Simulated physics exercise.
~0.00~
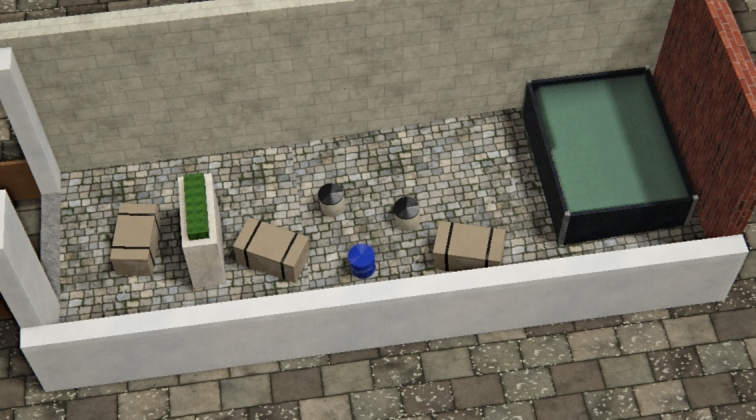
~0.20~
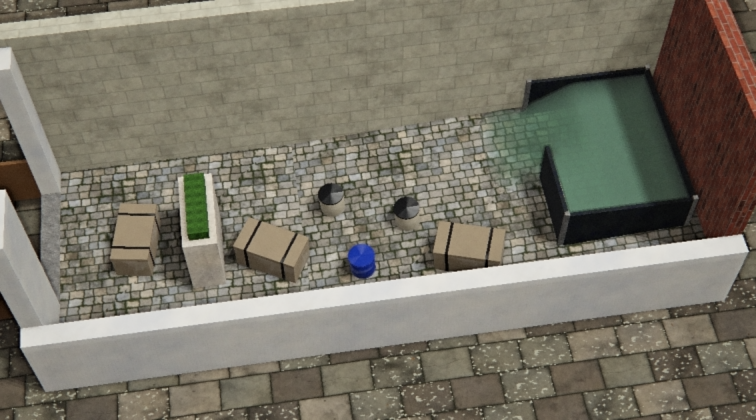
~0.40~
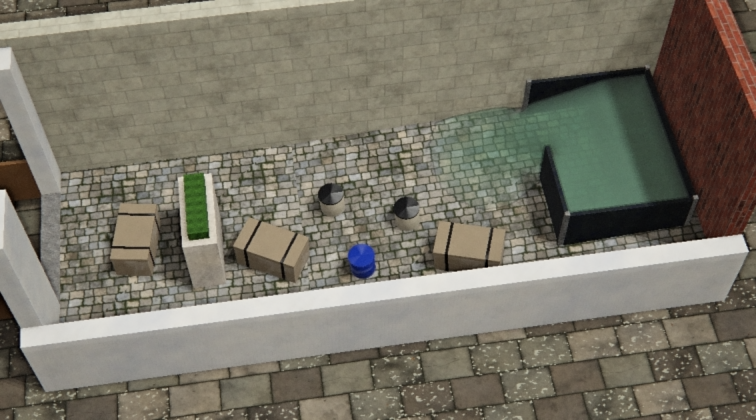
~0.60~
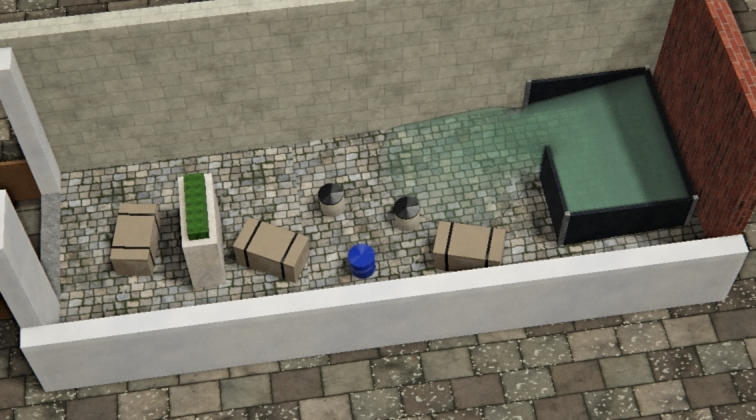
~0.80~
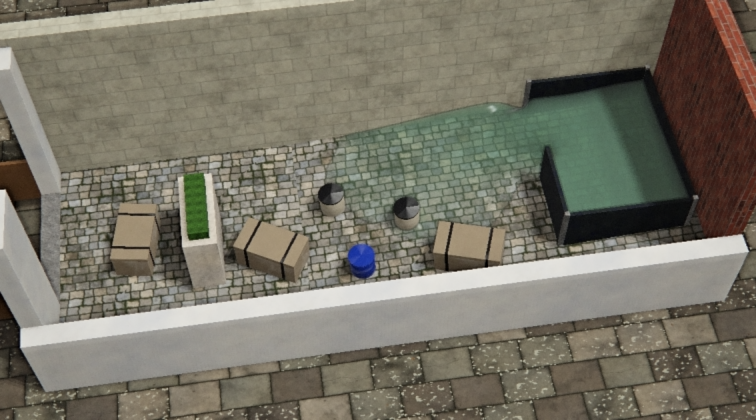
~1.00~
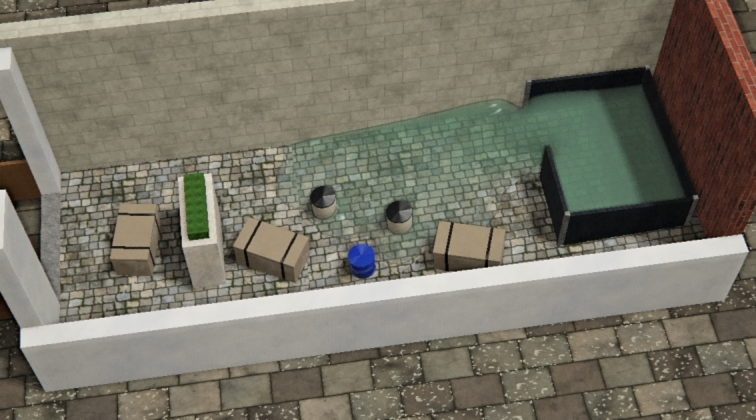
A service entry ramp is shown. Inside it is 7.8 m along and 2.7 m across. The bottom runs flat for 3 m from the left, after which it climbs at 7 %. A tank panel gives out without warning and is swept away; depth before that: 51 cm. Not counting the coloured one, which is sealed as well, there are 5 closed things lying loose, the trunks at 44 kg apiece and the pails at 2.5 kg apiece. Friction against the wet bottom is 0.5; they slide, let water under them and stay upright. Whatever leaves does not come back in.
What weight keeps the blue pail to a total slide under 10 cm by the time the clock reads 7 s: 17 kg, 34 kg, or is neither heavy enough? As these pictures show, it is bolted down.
17 kg already does it.
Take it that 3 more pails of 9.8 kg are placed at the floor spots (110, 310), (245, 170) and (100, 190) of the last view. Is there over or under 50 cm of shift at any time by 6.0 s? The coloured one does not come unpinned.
Result, in sequence: Not exceeded, exceeded, exceeded.
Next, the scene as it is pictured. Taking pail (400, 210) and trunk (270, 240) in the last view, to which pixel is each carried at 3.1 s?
(254, 261) and (290, 286), roughly.
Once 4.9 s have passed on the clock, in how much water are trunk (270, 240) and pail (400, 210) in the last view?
Around 9 cm and 7 cm.
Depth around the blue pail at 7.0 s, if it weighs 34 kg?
About 5 cm.
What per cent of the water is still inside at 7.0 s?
62 % or so.
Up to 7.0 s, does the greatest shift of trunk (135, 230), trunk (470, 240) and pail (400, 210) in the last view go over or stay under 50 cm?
Below the mark, below the mark, above the mark.
After 1.4 s the blue pail would be 0 cm from its start with 17 kg and 0 cm from its start with 34 kg; 3 cm of water round it then.
After 3.1 s the blue pail would be 0 cm from its start with 17 kg and 0 cm from its start with 34 kg; 3 cm of water round it then.
After 4.9 s the blue pail would be 0 cm from its start with 17 kg and 0 cm from its start with 34 kg; 6 cm of water round it then.
After 7.0 s the blue pail would be 0 cm from its start with 17 kg and 0 cm from its start with 34 kg; 5 cm of water round it then.
